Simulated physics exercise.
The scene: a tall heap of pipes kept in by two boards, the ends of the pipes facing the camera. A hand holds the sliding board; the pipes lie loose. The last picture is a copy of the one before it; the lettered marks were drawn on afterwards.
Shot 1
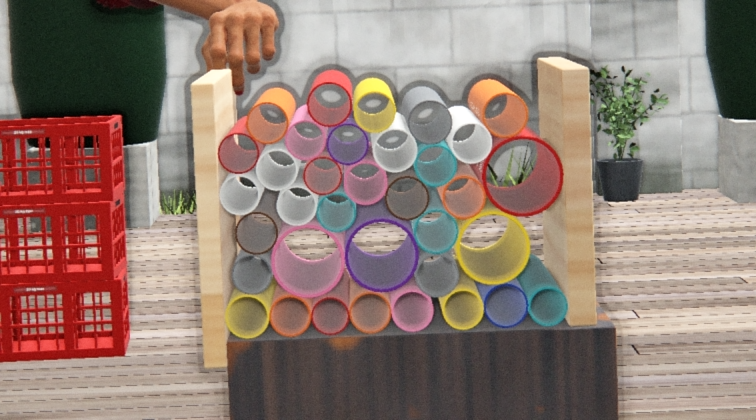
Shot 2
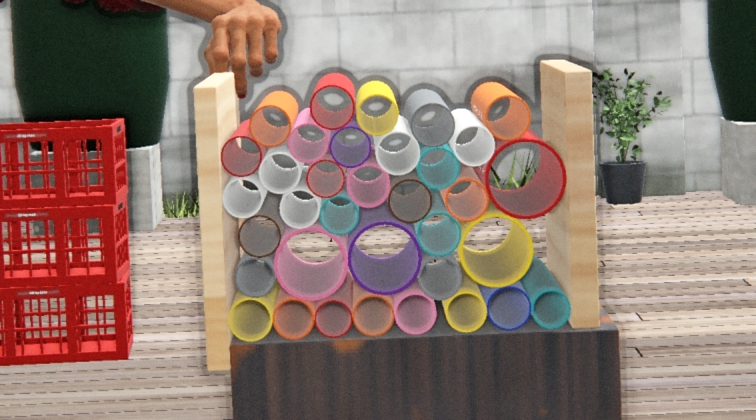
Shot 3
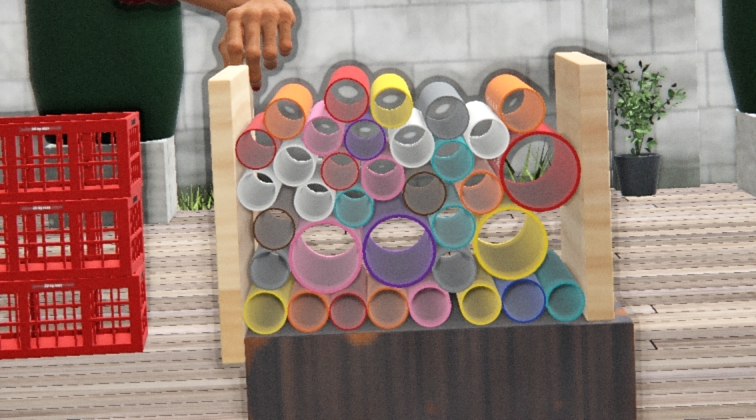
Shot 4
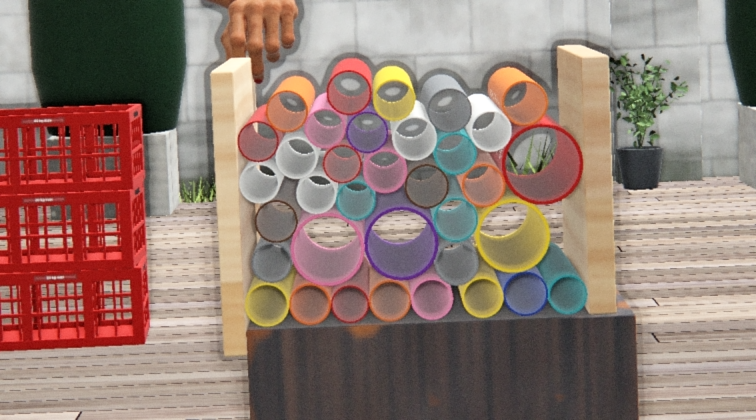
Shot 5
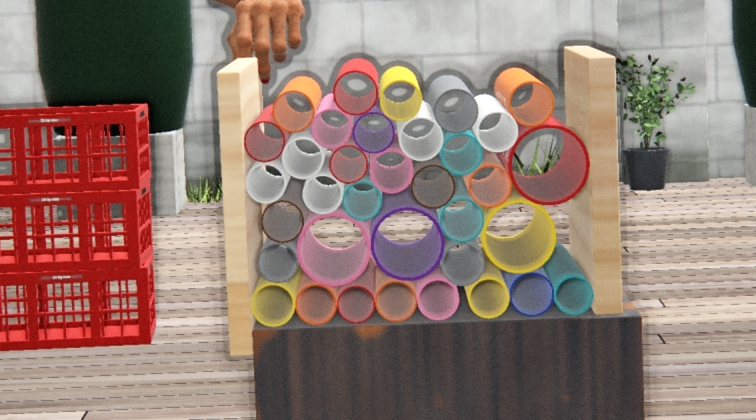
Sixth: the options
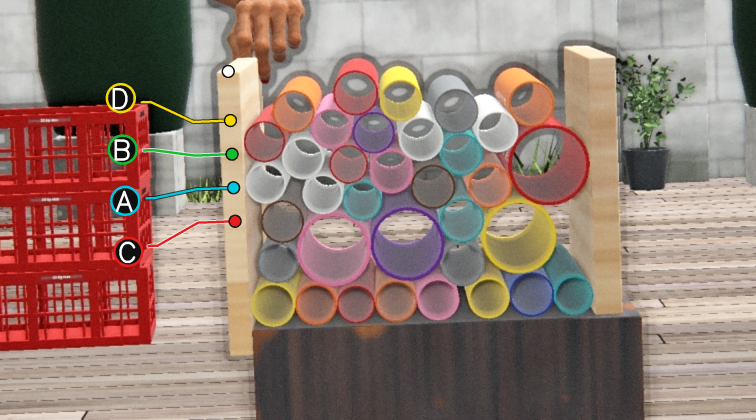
A hand hangs at the top left above a wooden board on a patio, seen from the front, with a pale block wall behind. Between two upright boards, colourful pipes lie heaped on a dark base, open ends facing us, with red crates left and a potted plant right. The pipes, boards and hand keep their arrangement while the view drifts and shakes slightly, shifting everything mostly rightward.
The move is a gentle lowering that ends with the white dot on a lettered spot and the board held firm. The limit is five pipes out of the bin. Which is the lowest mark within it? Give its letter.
Stop at A.
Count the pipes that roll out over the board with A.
At A the number is two.
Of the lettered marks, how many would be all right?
The number is three.
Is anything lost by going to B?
No, at B.
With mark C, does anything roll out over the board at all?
Yes, at C.
On the marked copy, A at (233, 188); B at (232, 155); C at (235, 221); D at (230, 120); the white dot at (228, 71).
With A. Early on, top of the board (243, 129).
Further on, top of the board (246, 187).
At the end, top of the board (246, 187), two out over the board.
As for the rest, B none out over the board; C six out over the board; D none out over the board.
